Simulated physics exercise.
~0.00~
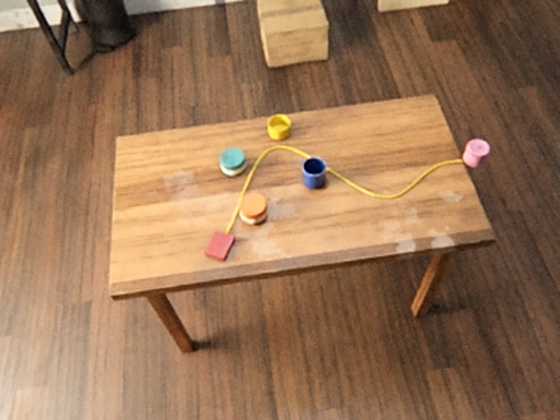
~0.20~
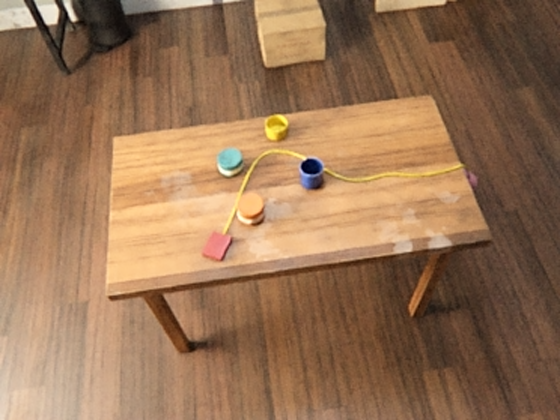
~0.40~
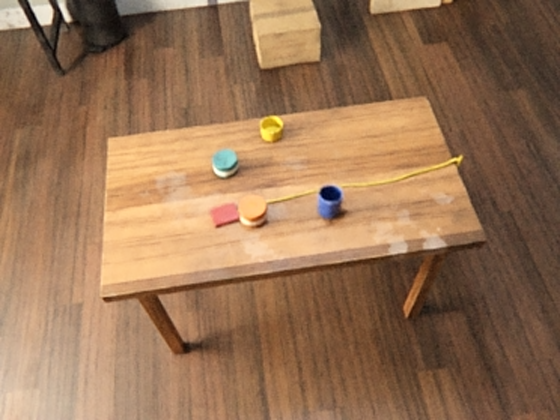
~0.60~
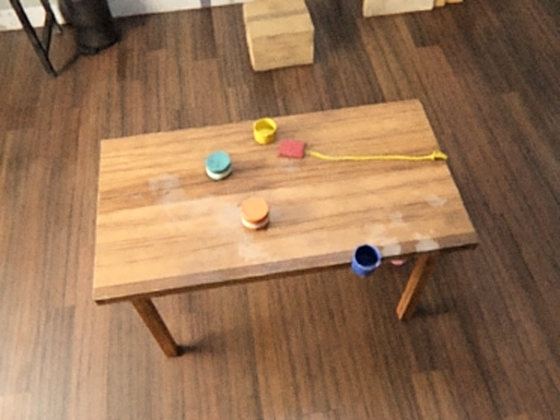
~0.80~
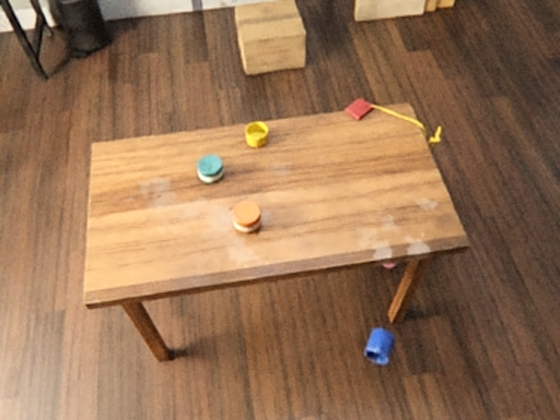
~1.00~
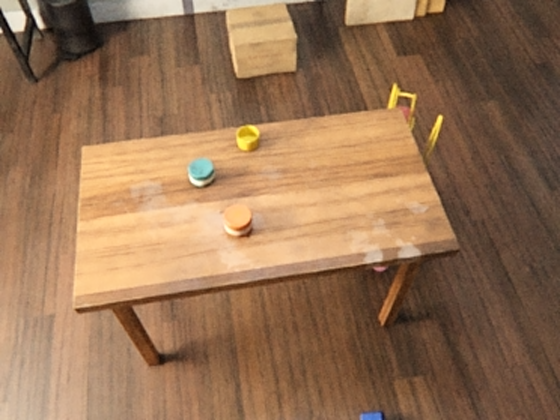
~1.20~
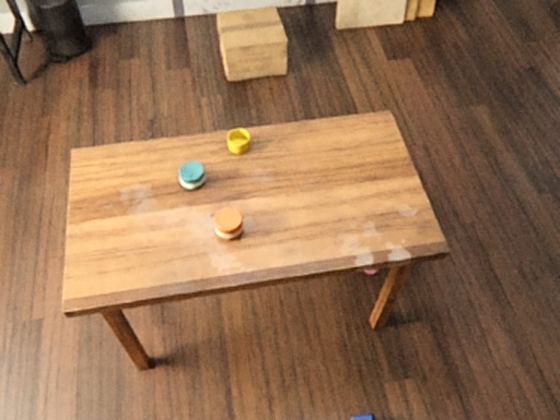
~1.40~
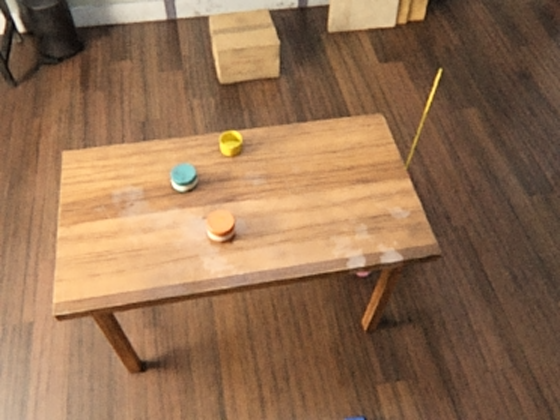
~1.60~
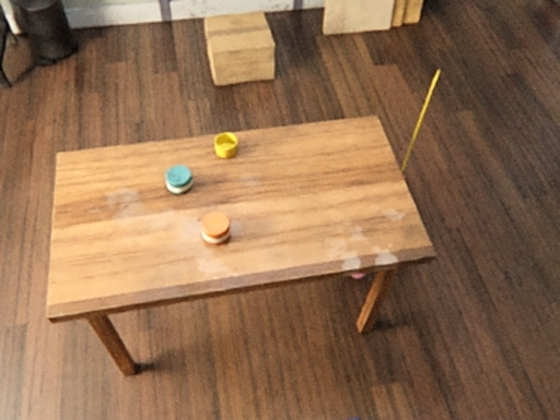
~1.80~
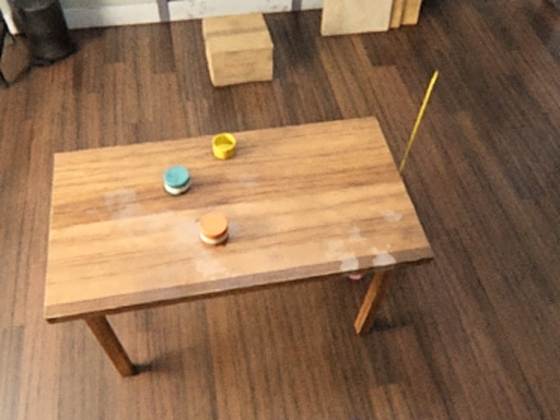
We see a pink piece drop off the right end of a wooden table, its yellow cable dragging a red block over the edge and sweeping a blue mug off the front, while the teal, orange and yellow pieces remain on top.
